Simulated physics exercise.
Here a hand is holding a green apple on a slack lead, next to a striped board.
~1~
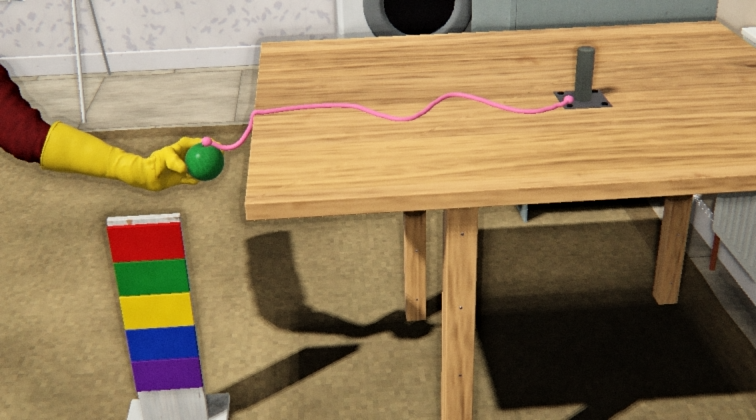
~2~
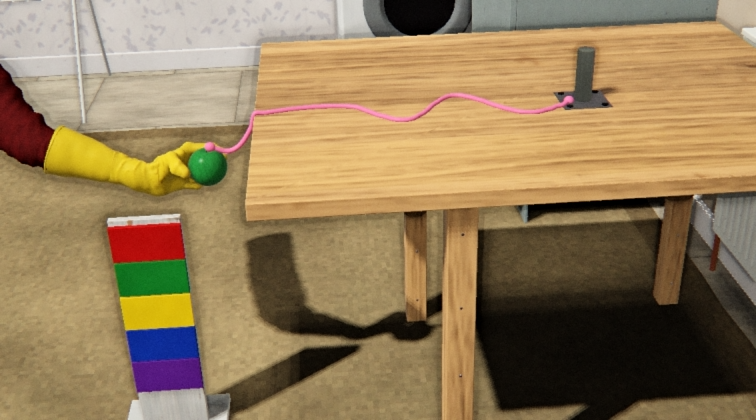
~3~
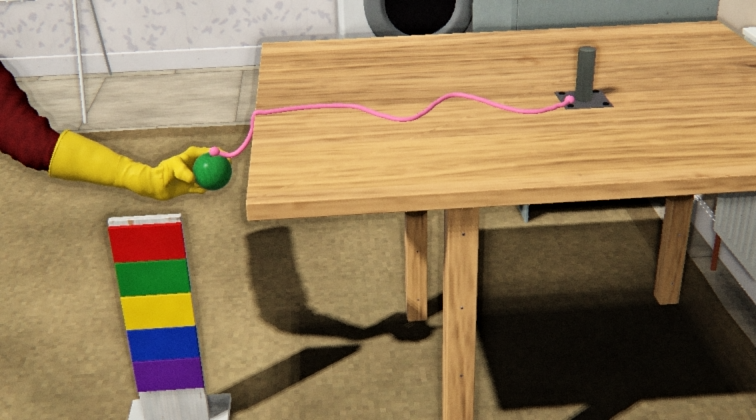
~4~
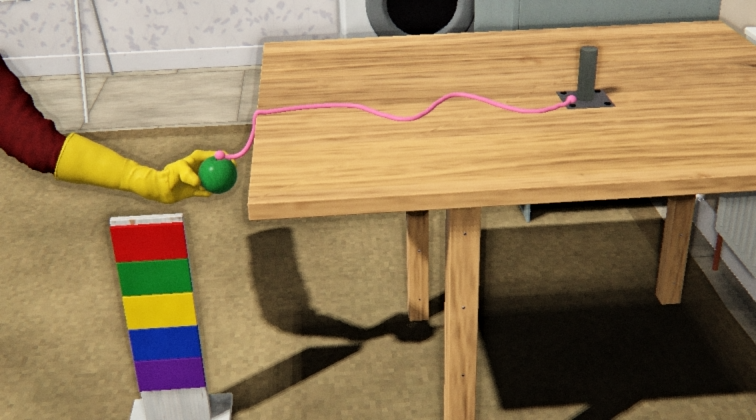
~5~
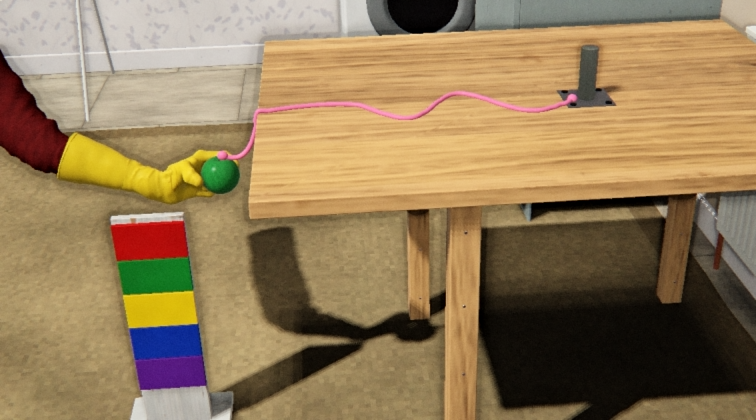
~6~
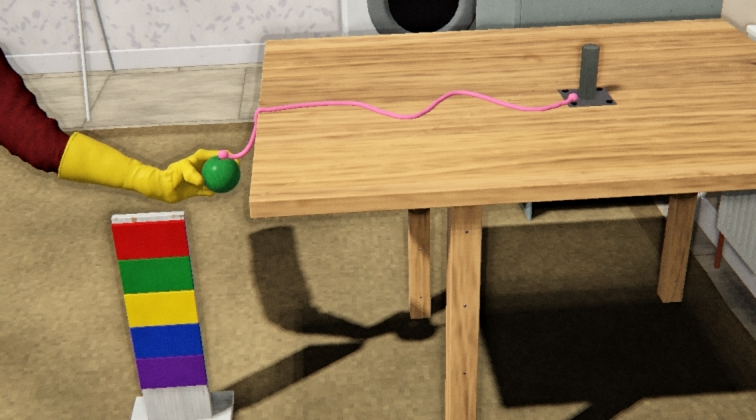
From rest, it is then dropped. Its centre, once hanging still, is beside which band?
Beside the green band.
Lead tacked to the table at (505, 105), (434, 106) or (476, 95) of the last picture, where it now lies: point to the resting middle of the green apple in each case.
(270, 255), (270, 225), (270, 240).
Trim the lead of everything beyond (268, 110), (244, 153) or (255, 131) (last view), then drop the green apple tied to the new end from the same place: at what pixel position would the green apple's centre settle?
The pixels are (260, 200) for the first, (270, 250) for the second and (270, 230) for the third.
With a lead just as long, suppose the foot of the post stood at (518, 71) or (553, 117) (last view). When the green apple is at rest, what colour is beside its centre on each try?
Result per try, in order: Yellow / yellow.
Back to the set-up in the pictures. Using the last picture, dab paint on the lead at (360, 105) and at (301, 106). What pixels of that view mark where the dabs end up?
Near (282, 112) and (259, 150).
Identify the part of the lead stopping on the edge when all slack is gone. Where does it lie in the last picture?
Look near (334, 104).
Soon after, apple near (240, 265); level with green.
After that, apple near (299, 259); level with green.
And then, apple near (262, 265); level with green.
In the end, apple near (267, 266); level with green. At green.
